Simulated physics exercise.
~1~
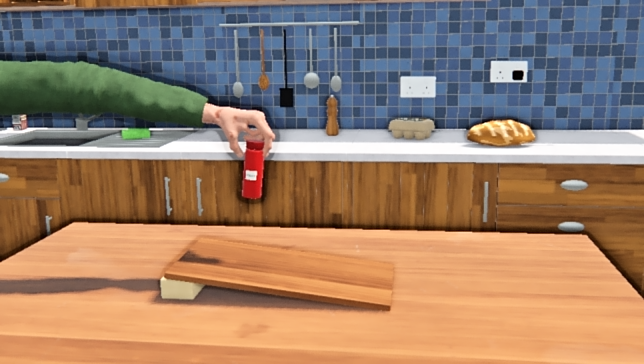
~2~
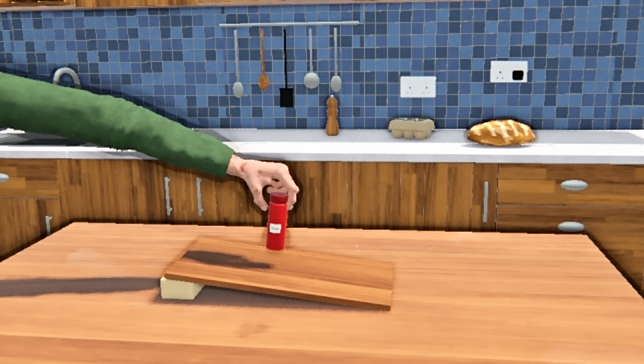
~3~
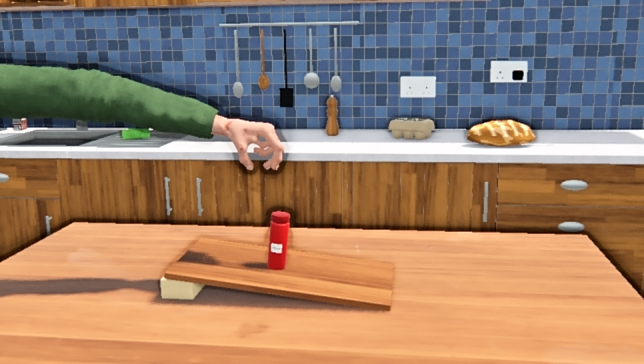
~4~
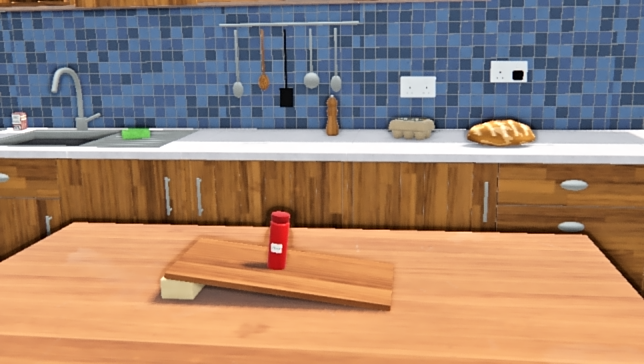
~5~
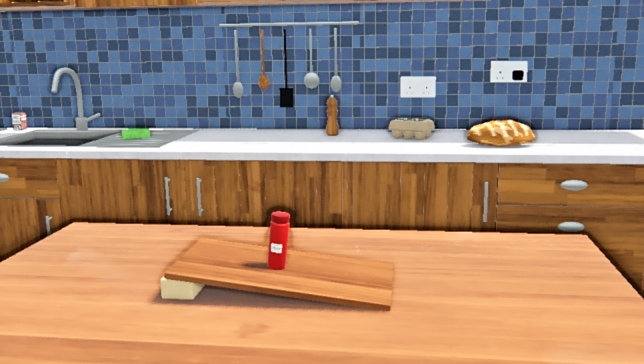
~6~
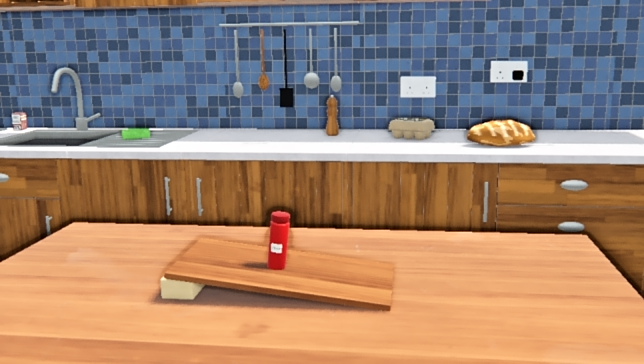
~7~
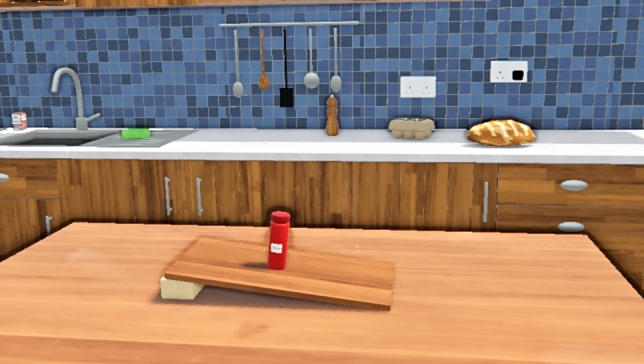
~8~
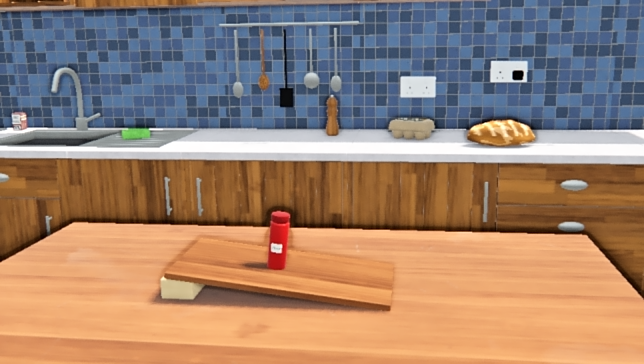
To begin with, a hand in a green sleeve reaches in from the left, holding a small red shaker above a wooden board that is propped on a pale block on a kitchen table. The hand moves right and lowers the shaker toward the sloping board. It sets the shaker upright on the slope, lets go and draws back to the left. The arm then leaves the view, with the counter, bread and hanging utensils behind. The shaker neither slides nor tips, and it ends standing still where it was placed.
